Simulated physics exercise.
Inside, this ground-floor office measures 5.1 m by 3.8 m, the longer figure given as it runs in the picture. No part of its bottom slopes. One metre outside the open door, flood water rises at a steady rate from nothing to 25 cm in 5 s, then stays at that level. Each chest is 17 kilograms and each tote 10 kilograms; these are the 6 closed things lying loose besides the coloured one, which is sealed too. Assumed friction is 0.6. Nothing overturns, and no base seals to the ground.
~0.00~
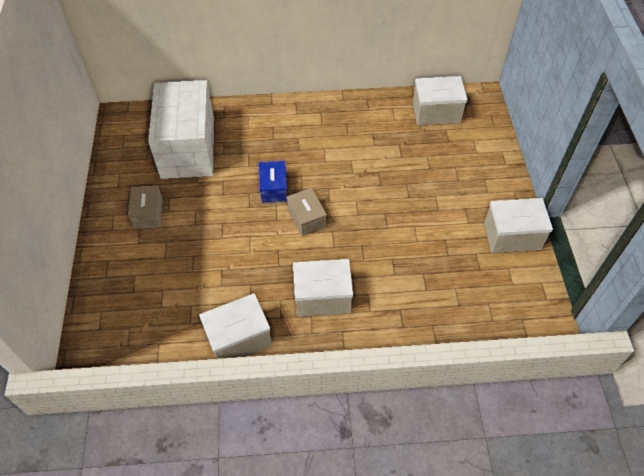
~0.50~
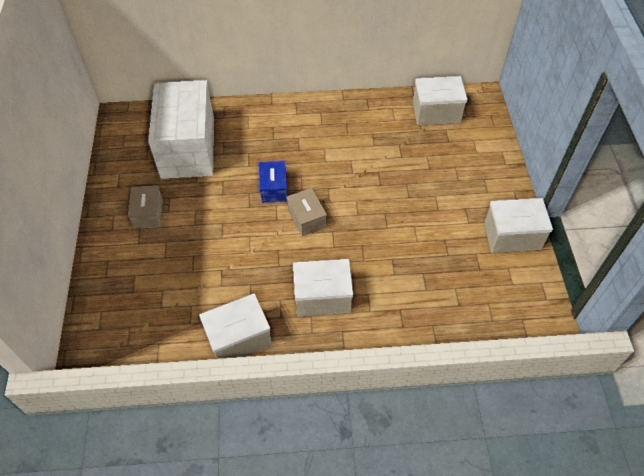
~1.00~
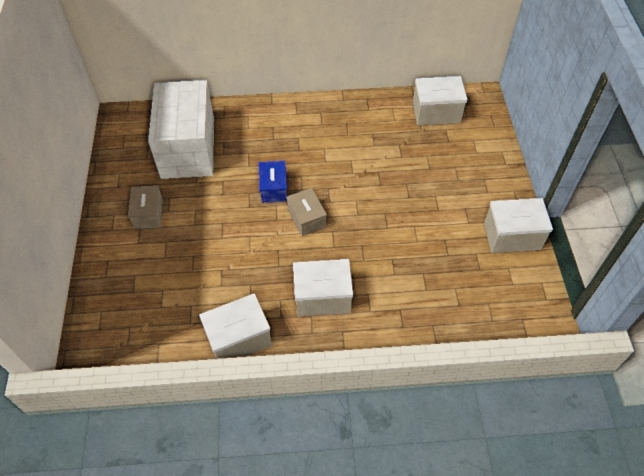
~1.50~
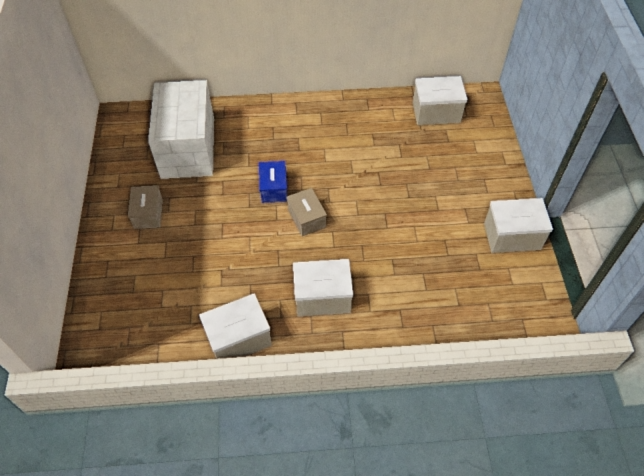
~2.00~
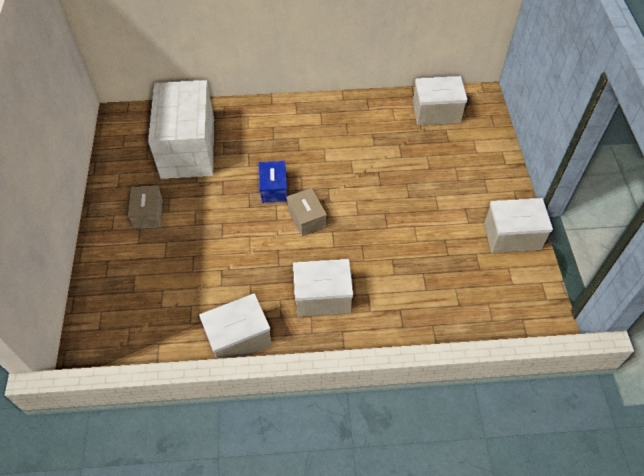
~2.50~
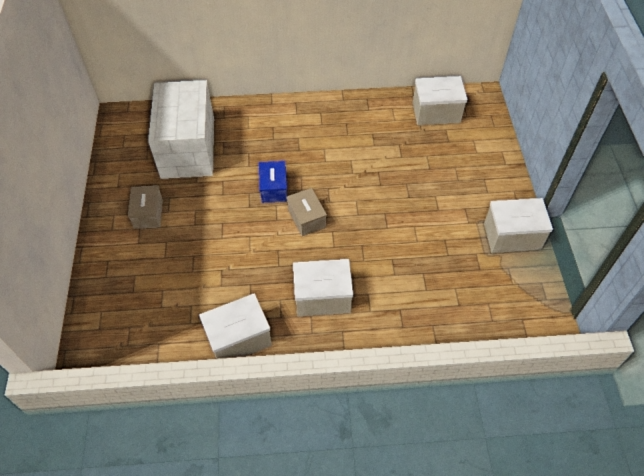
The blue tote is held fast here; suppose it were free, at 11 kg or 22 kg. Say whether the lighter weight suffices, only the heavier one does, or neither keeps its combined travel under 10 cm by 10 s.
The lighter suffices.
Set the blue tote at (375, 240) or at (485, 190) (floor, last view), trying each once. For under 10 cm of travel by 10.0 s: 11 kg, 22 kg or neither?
Taking them in turn, only the heavier mass keeps it, and the lighter mass keeps it.
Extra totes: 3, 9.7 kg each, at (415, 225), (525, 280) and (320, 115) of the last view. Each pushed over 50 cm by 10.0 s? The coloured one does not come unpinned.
In the order given, beyond the mark, then beyond the mark, and last within the mark.
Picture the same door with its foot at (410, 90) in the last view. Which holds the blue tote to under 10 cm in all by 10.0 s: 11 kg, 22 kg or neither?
Then the lighter mass works.
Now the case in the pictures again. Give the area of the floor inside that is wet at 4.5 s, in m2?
Roughly 6.0 m2.
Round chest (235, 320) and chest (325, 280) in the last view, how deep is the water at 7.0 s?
First about 5 cm, second about 8 cm.
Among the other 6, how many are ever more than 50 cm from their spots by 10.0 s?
Count: 4.
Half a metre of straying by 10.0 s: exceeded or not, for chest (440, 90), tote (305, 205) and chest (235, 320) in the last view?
Listed order gives within limit, within limit, above limit.
After 3.5 s the blue tote would be 0 cm from its start with 11 kg and 0 cm from its start with 22 kg; 0 cm of water round it then.
After 4.5 s the blue tote would be 0 cm from its start with 11 kg and 0 cm from its start with 22 kg; 0 cm of water round it then.
After 7.0 s the blue tote would be 0 cm from its start with 11 kg and 0 cm from its start with 22 kg; 0 cm of water round it then.
After 10.0 s the blue tote would be 0 cm from its start with 11 kg and 0 cm from its start with 22 kg; 3 cm of water round it then.
